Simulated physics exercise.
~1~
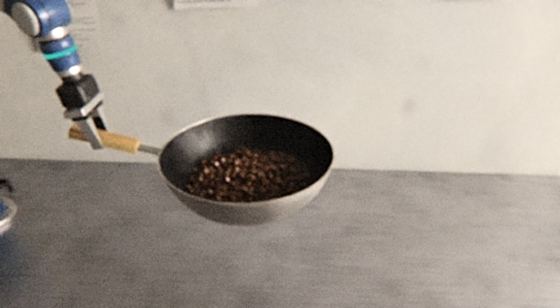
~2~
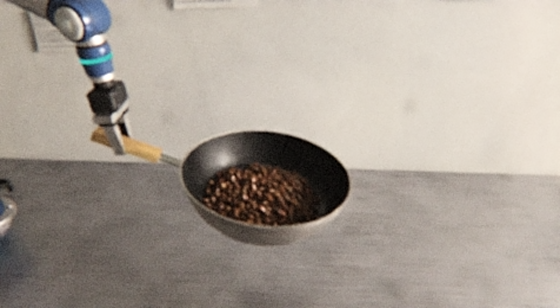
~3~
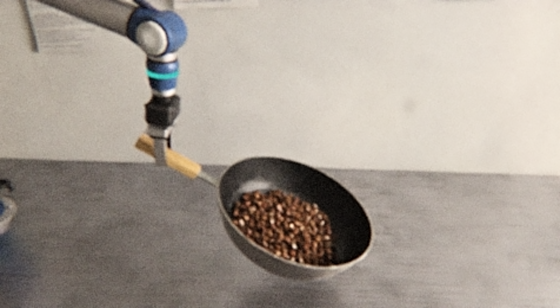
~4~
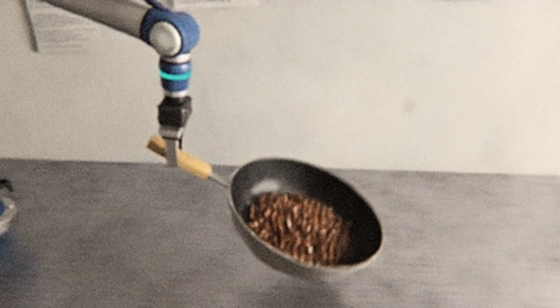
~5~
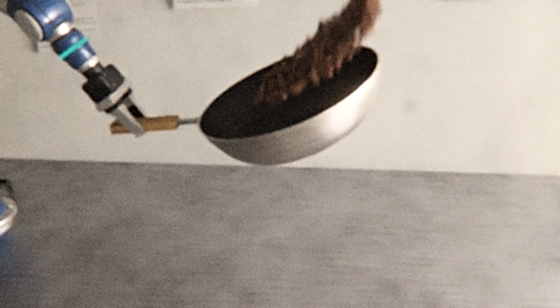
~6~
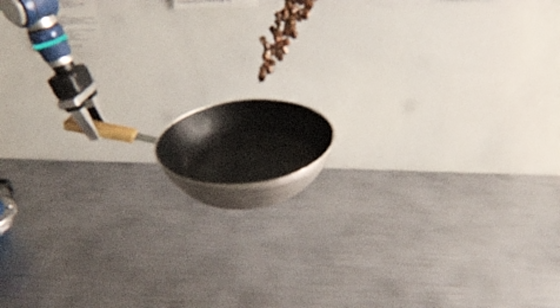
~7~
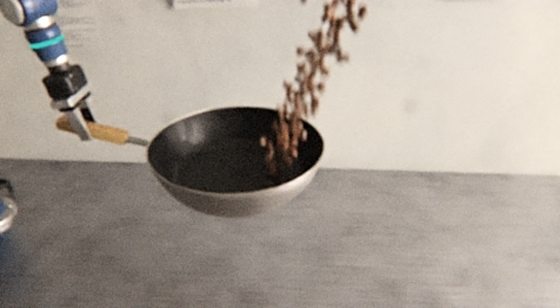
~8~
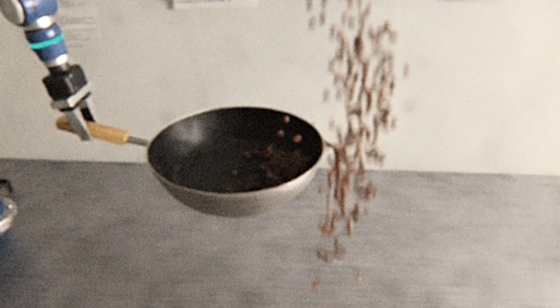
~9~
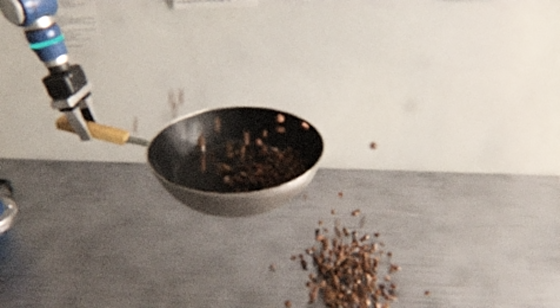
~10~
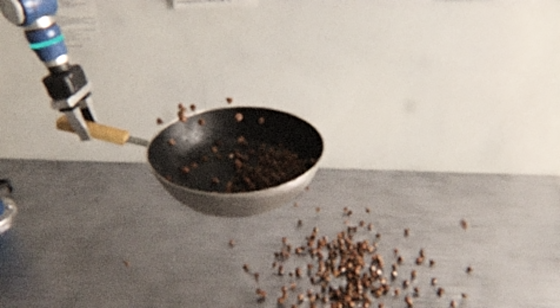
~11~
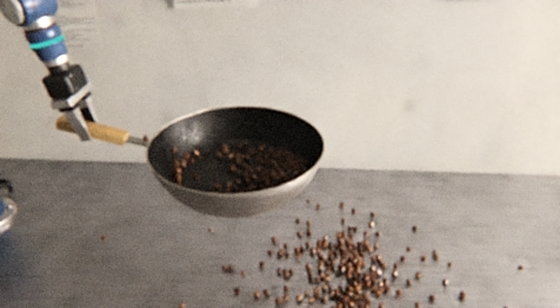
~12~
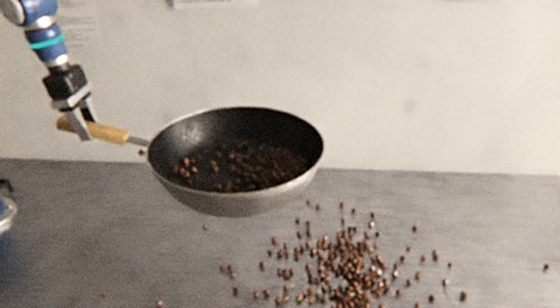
A blue and white robot arm holds a dark frying pan by its wooden handle, with a heap of small brown pellets inside, above a grey surface. It lowers the pan to the right, tipping its far side downward. Then it swings the pan sharply up and back to the left, flinging the pellets into the air in a long clump. The pan levels and stops as the pellets rain down, some landing inside and many dropping past its right rim. They scatter across the surface, leaving a loose pile below while the rest lie in the still pan.
